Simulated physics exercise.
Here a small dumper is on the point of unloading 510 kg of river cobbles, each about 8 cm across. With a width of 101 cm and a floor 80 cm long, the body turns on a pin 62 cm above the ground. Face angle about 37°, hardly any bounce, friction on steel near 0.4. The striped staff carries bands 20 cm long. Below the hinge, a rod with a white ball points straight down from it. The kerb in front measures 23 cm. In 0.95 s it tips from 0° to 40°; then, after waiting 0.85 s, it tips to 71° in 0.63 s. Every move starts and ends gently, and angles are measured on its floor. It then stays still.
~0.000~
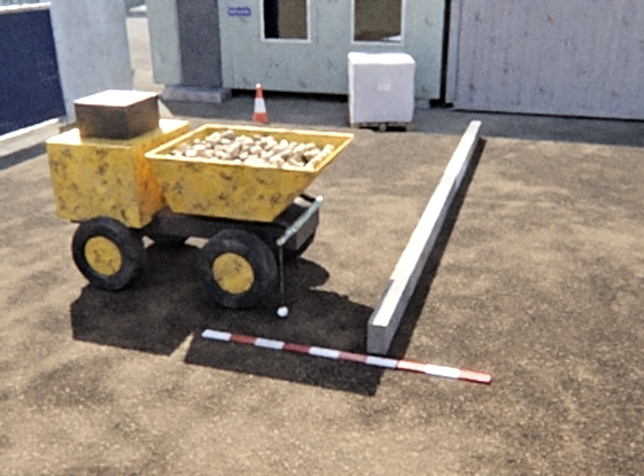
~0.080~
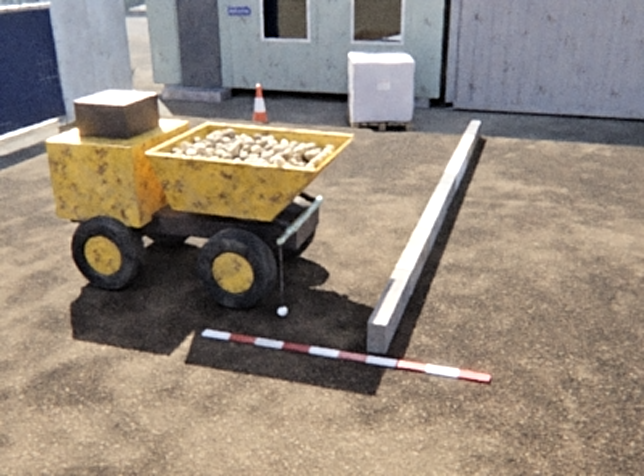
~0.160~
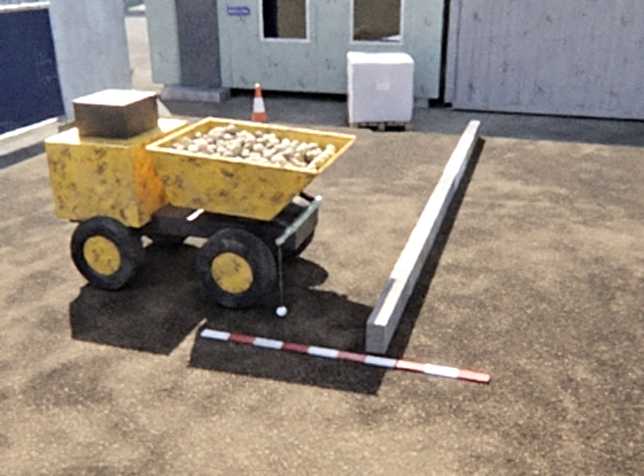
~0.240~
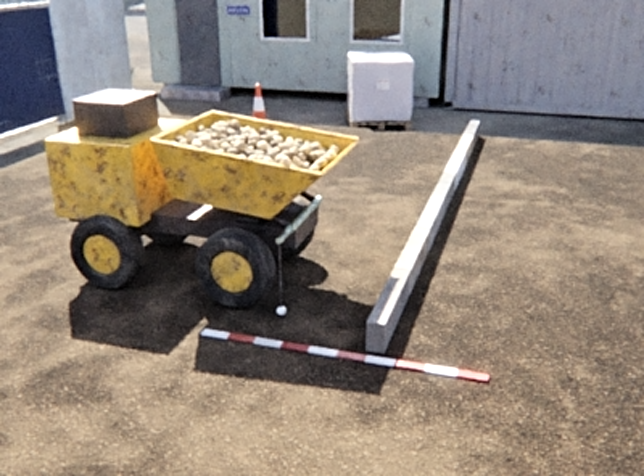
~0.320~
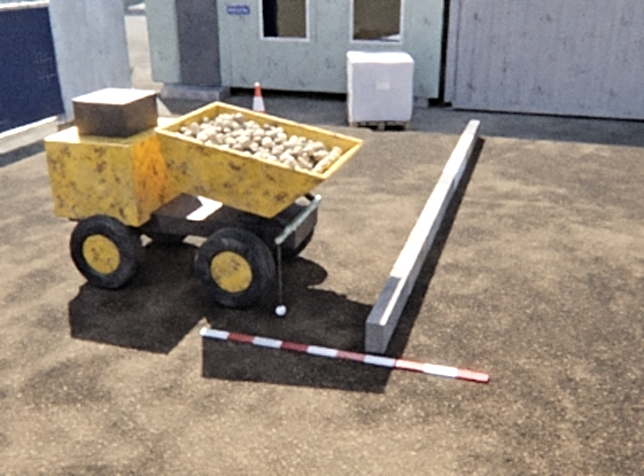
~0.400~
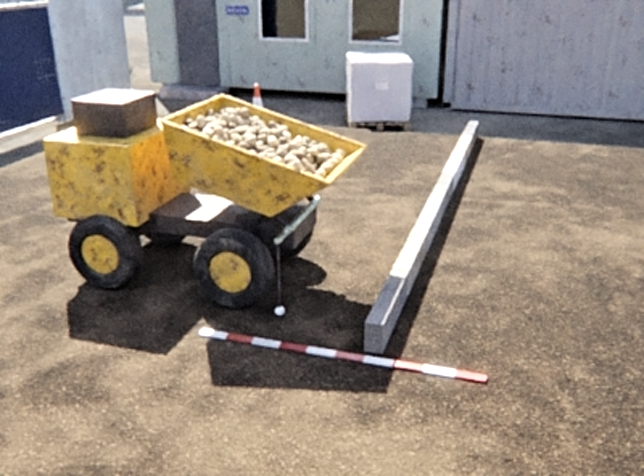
In a sunlit yard, a small yellow dumper loaded with pale cobbles stood facing a long kerb, and its body slowly tilted up at the back, lowering its front lip slightly toward the right.
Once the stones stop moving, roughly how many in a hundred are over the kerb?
Close to 80 in a hundred.
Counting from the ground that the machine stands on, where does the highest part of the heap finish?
Height: About 38 cm above ground level.
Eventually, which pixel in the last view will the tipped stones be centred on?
The middle should be near (439, 299).
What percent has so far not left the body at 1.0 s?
I'd say near 100 per cent is still held inside.
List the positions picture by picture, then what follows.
The first picture shows lip at (314, 171), floor tilted 0°, highest stones at (240, 142).
In the second picture, the body is at 1°, its lip at (315, 172); the top of the load is at (241, 141); the stones move at 0.2 m/s on average.
In the third picture, the body is at 3°, its lip at (317, 173); the top of the load is at (233, 137); the stones move at 0.4 m/s on average.
In the fourth picture, the body is at 6°, its lip at (321, 175); the top of the load is at (222, 131); the stones move at 0.5 m/s on average.
The fifth picture shows lip at (325, 179), floor tilted 11°, highest stones at (223, 123); the stones move at 0.6 m/s on average.
In the sixth picture, the body is at 15°, its lip at (330, 184); the top of the load is at (228, 117); the stones move at 0.6 m/s on average.
After 0.7 s the floor is at 34°; 100 % in the body; the foremost stones are at (338, 184).
After 1.0 s the floor is at 40°; 100 % in the body; the foremost stones are at (353, 185).
After 2.9 s the floor is at 71°; 38 % in the body, 22 % on this side of the kerb, 41 % over the kerb; the foremost stones are at (497, 297).
After 5.4 s the floor is at 71°; 0 % in the body, 22 % on this side of the kerb, 78 % over the kerb; the foremost stones are past the picture's edge.
